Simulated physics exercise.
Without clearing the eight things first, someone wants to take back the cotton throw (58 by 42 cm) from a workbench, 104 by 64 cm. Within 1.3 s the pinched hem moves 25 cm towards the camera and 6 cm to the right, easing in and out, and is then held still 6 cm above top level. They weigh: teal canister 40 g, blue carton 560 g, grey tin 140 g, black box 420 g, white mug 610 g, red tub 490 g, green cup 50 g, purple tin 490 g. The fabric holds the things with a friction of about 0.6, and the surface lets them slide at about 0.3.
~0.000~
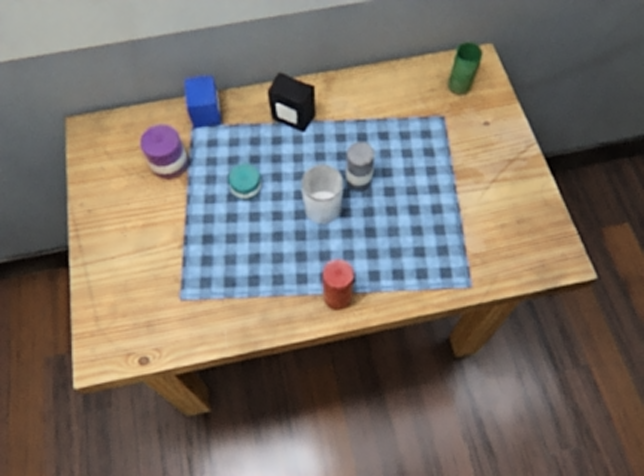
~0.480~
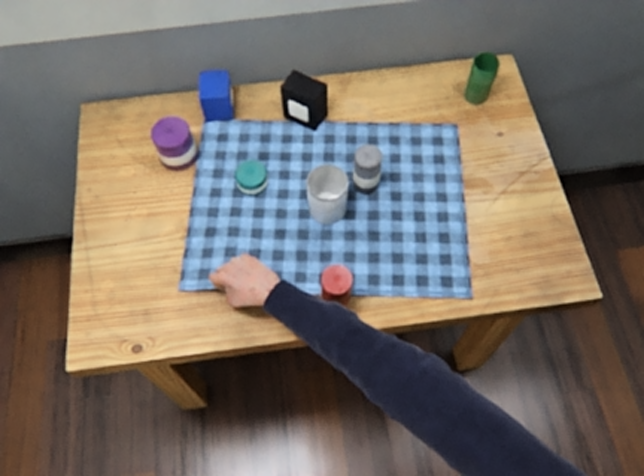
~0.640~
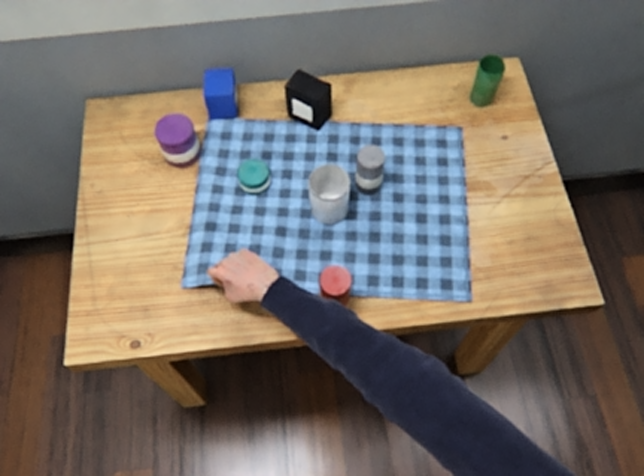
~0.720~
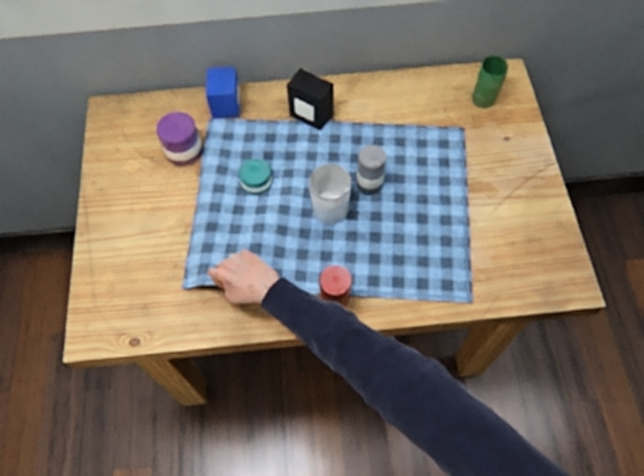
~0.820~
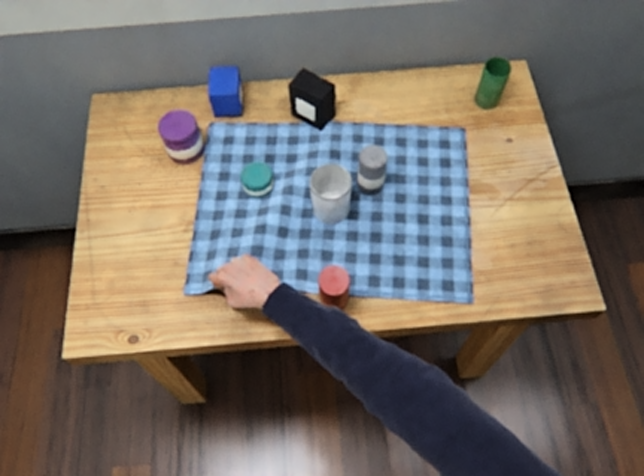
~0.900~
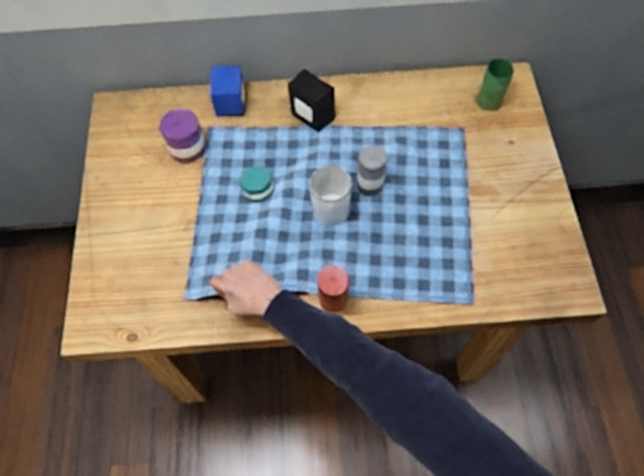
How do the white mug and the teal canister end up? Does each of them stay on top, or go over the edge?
In order: I reckon the white mug will survive up there; I reckon the teal canister will survive up there.
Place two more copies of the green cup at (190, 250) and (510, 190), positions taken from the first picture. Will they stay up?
Result, in order: Off the top at the end; on top at the end.
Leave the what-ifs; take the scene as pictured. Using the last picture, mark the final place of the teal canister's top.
In the last view, the top sits at about (201, 295).
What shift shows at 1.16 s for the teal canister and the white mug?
The teal canister is 10 cm out, the white mug 6 cm.
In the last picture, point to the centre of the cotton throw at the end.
I'd say it sits around (286, 273) in the last picture.
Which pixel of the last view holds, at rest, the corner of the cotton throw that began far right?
About (347, 137).
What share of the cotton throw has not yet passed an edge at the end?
About 80 per cent.
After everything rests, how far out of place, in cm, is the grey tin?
About: Grey tin 30 cm.
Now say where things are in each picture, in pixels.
In the first picture, shows, white mug (322, 182); teal canister (244, 177); cotton throw corners (180, 300) (444, 116) (472, 287).
In the second picture, shows, red tub (336, 277); cotton throw corners (458, 125) (472, 298); grip (225, 289).
In the third picture, shows, cotton throw corners (462, 127) (472, 302); grip (224, 284).
In the fourth picture, shows, cotton throw corners (464, 128) (473, 303); grip (224, 285).
In the fifth picture, shows, teal canister (256, 175); cotton throw corners (465, 128) (473, 303); grip (225, 289).
In the sixth picture, shows, white mug (331, 183); teal canister (256, 178); cotton throw corners (208, 127) (464, 129) (474, 304); grip (226, 295).
After 1.2 s, 100 % of the cotton throw is still over the top; teal canister 9 cm off its start, white mug 5 cm off its start, grey tin 5 cm off its start.
After 1.4 s, 95 % of the cotton throw is still over the top; teal canister 18 cm off its start, white mug 11 cm off its start, grey tin 12 cm off its start.
After 1.7 s, 85 % of the cotton throw is still over the top; teal canister 26 cm off its start at (207, 278), white mug 18 cm off its start at (286, 254), grey tin 19 cm off its start at (302, 209).
After 1.9 s, 80 % of the cotton throw is still over the top; teal canister 30 cm off its start, white mug 21 cm off its start, grey tin 22 cm off its start.
After 3.5 s, 80 % of the cotton throw is still over the top; teal canister 30 cm off its start at (201, 295), white mug 21 cm off its start at (278, 271), grey tin on its side, 29 cm off its start at (235, 174), red tub over the edge.
